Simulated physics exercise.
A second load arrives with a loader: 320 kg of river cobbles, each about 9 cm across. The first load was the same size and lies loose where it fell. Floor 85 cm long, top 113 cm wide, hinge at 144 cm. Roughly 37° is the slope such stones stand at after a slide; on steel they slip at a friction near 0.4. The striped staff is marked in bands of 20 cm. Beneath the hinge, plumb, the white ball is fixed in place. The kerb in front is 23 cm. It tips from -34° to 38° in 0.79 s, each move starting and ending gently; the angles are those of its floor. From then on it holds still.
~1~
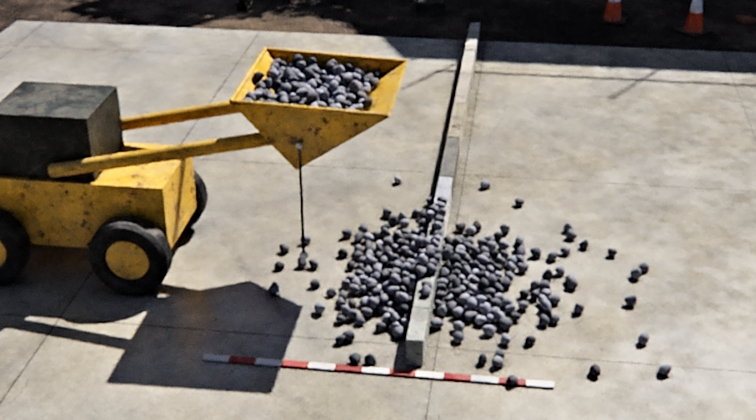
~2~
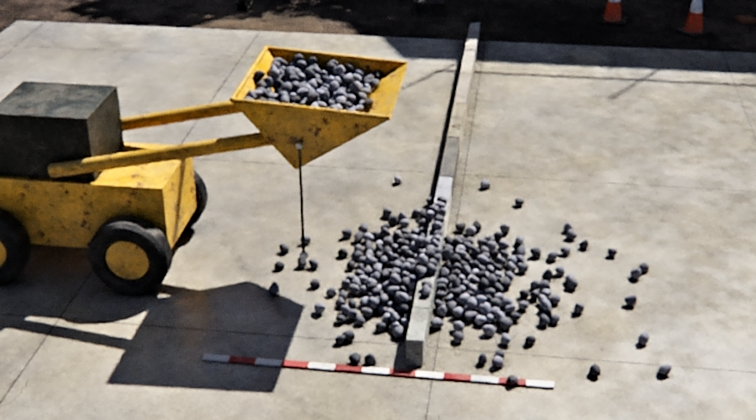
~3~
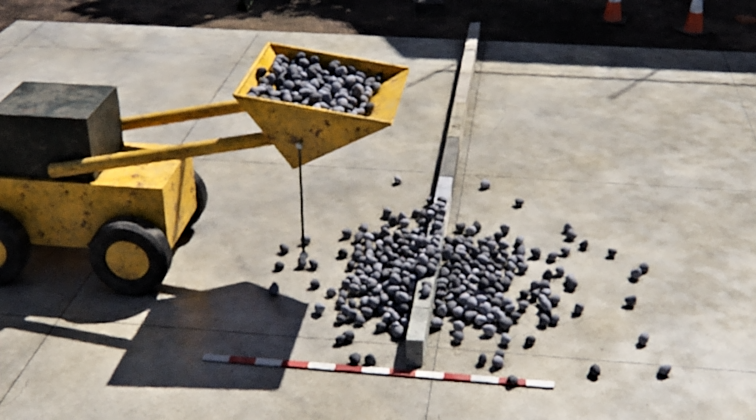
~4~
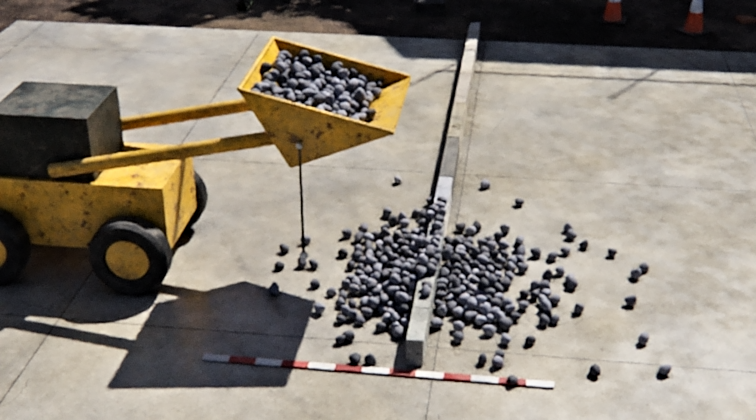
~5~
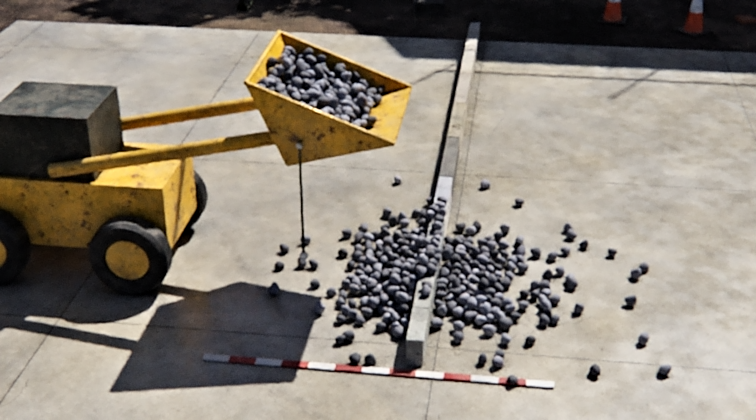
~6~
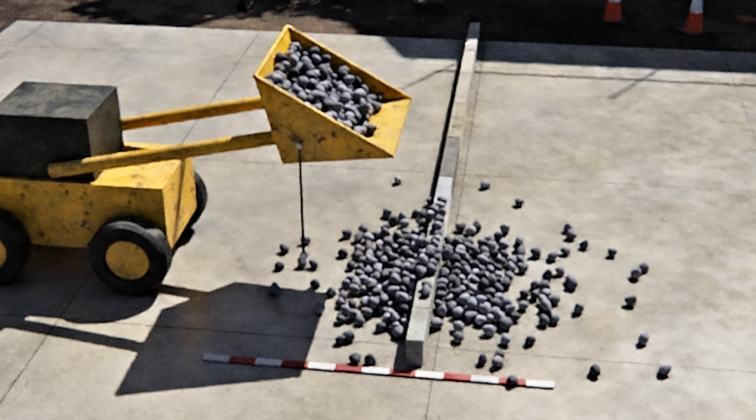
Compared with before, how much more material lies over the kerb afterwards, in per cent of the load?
Some 52 per cent of a load more.
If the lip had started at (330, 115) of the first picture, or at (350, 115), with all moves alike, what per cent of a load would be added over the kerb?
Some 0 percent first and 5 percent second.
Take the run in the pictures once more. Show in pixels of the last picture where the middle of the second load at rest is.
Middle: Approx. (433, 267) px.
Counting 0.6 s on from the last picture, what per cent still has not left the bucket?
Roughly 80 per cent of its load.
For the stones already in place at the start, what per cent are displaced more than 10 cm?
Roughly 15 % of them.
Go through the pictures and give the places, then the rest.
Lip at (389, 116), floor tilted -34°, highest stones at (303, 73). The earlier load is highest near (430, 241), 29 cm above ground level, 58 % on this side of the kerb, 42 % over the kerb, in the first picture.
Lip at (389, 118), floor tilted -33°, highest stones at (287, 69), in the second picture.
The bucket is at -29°, its lip at (391, 124); the top of the load is at (287, 67), in the third picture.
Lip at (393, 133), floor tilted -23°, highest stones at (286, 62), in the fourth picture.
The bucket is at -15°, its lip at (395, 144); the top of the load is at (291, 59), in the fifth picture.
The bucket is at -7°, its lip at (394, 157); the top of the load is at (297, 55), in the sixth picture.
Then, 0.3 s after the last picture the floor is at 26°; in per cent of one load, 100 in the bucket, 58 on this side of the kerb, 42 over the kerb; the foremost stones are at (626, 299).
Then, 0.6 s after the last picture the floor is at 38°; in per cent of one load, 81 in the bucket, 78 on this side of the kerb, 42 over the kerb; the foremost stones are at (626, 299).
Then, 0.9 s after the last picture the floor is at 38°; in per cent of one load, 21 in the bucket, 122 on this side of the kerb, 57 over the kerb; the foremost stones are at (626, 299).
Then, 3.5 s after the last picture the floor is at 38°; in per cent of one load, 0 in the bucket, 106 on this side of the kerb, 94 over the kerb; the foremost stones are at (641, 306). Net gain over the kerb, 52.
